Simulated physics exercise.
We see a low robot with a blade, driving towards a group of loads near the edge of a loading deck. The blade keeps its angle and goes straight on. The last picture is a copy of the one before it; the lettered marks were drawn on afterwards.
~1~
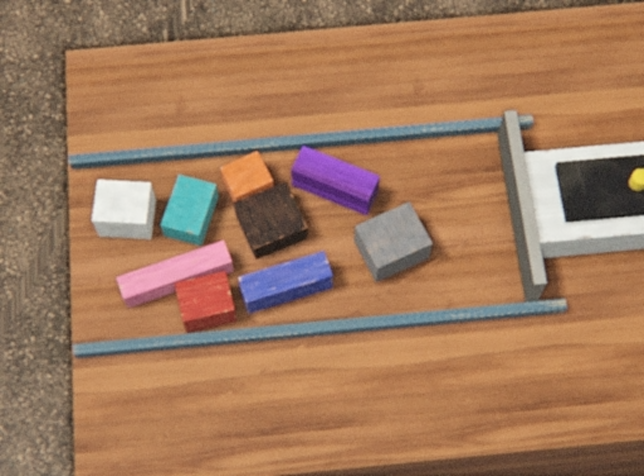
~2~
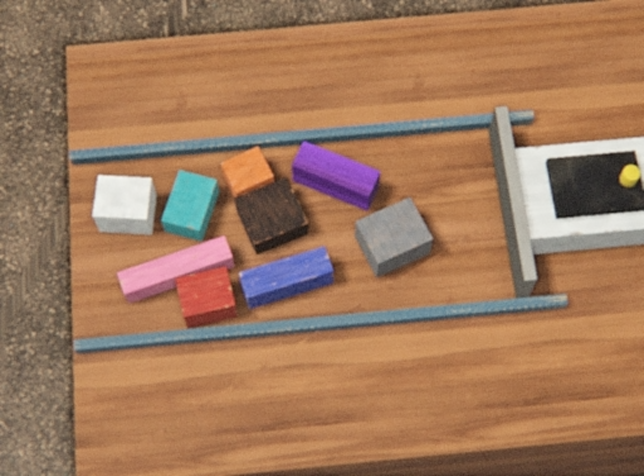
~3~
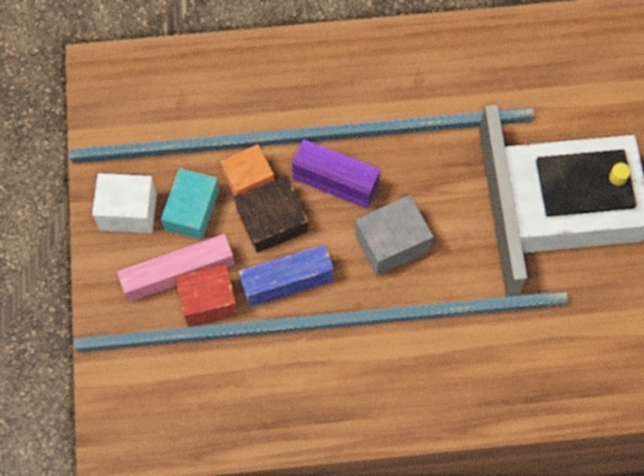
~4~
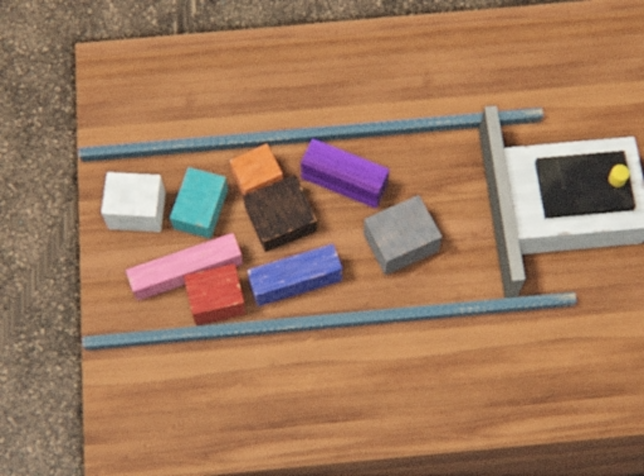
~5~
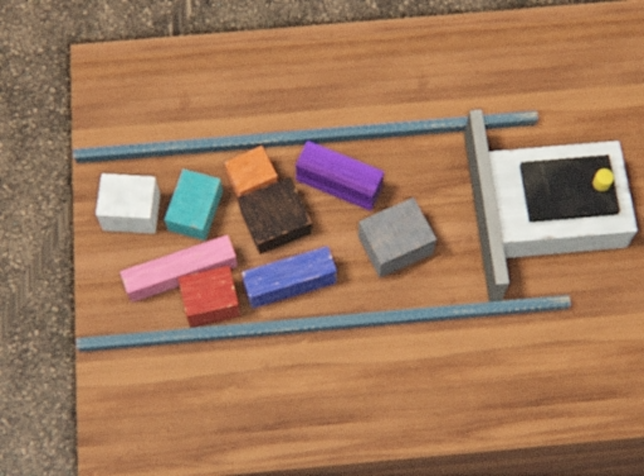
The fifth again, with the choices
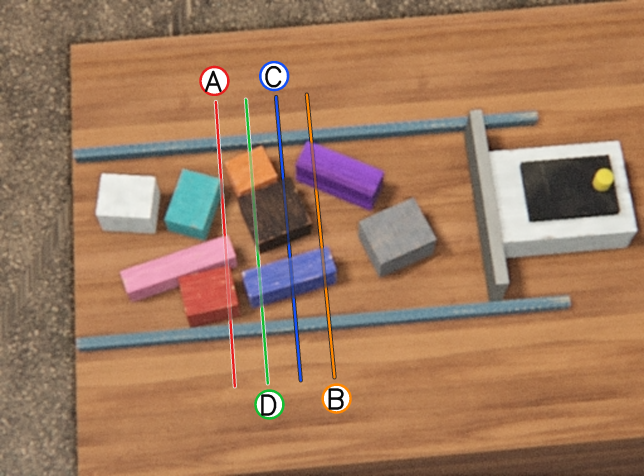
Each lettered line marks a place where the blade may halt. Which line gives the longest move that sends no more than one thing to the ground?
Stop at D.
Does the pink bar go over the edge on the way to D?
No.
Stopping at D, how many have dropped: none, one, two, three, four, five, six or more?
By then, none.
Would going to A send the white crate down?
Yes.
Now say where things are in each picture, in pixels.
Purple stick (335, 181); grey crate (393, 242); pink bar (176, 274), in the first picture.
Robot (589, 184); white crate (125, 205), in the second picture.
Robot (578, 183); turquoise crate (191, 205), in the third picture.
Robot (578, 184); red crate (215, 295), in the fourth picture.
Robot (562, 188); purple stick (339, 176); grey crate (397, 238); pink bar (180, 269), in the fifth picture.
On the marked copy, A at (225, 238); B at (320, 230); C at (288, 232); D at (256, 235).
Taking D. A third of the way, robot (479, 195); grey crate (366, 231); white crate (129, 204).
Two thirds of the way, robot (395, 202); pink bar (146, 274); red crate (149, 308).
When it is over, robot (334, 207); white crate (72, 203); pink bar (85, 277); none fallen.
As for the rest, A drops three; B is within the limit but short; C is within the limit but short.
